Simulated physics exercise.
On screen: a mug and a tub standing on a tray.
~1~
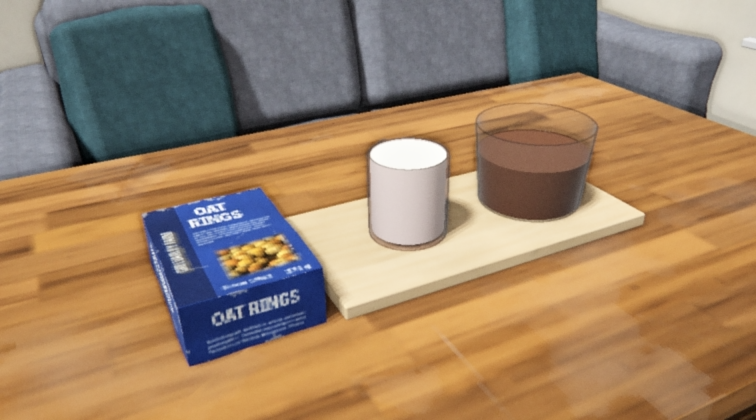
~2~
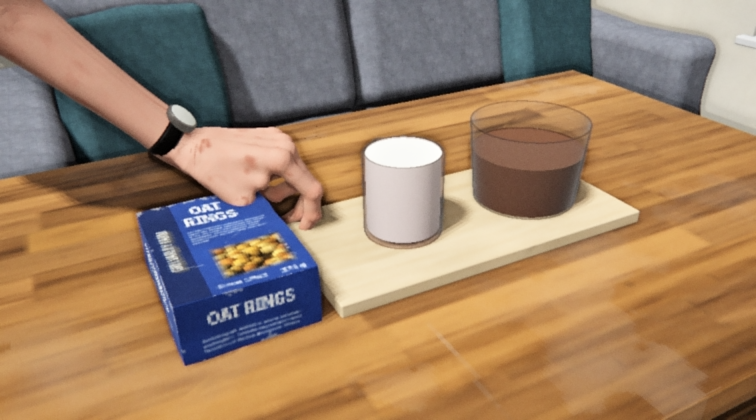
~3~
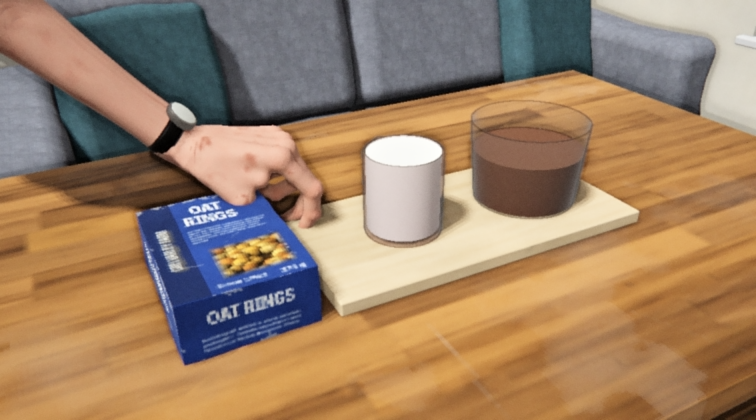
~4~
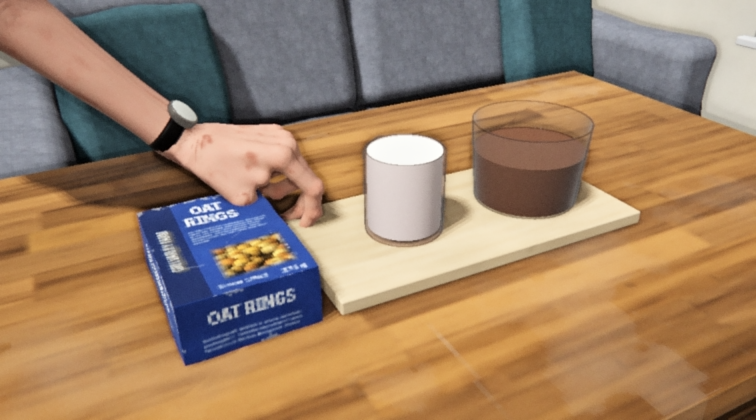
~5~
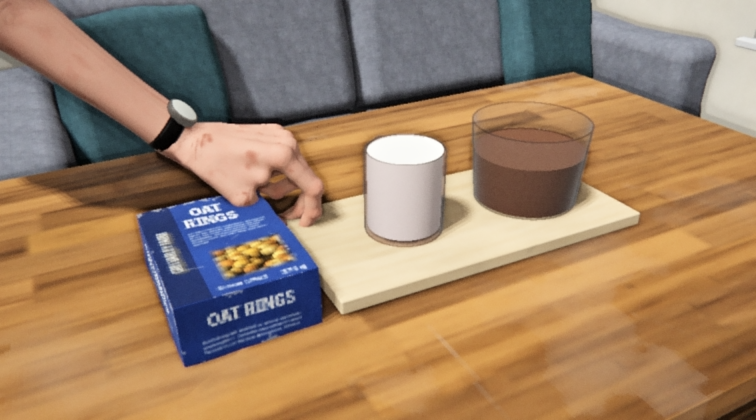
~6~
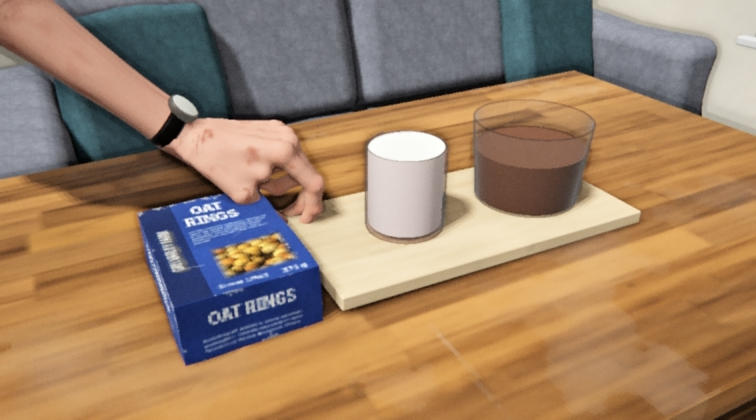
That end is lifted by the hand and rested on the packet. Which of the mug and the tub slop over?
First the mug, which pours over, then the tub, which leaks nothing.
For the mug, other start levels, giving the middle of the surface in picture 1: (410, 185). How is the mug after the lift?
I'd bet it comes through fine.
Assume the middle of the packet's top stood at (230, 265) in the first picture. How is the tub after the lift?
Outcome: No loss.
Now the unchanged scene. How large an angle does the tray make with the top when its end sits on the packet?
About 11 degrees.
Next, the tray slopes by about 6°; mug, it has slopped over; tub, its rim is dry.
After that, the tray slopes by about 12°; mug, it has slopped over; tub, its rim is dry.
Finally, the tray slopes by about 11°, resting on the packet; mug, it has slopped over; tub, its rim is dry.
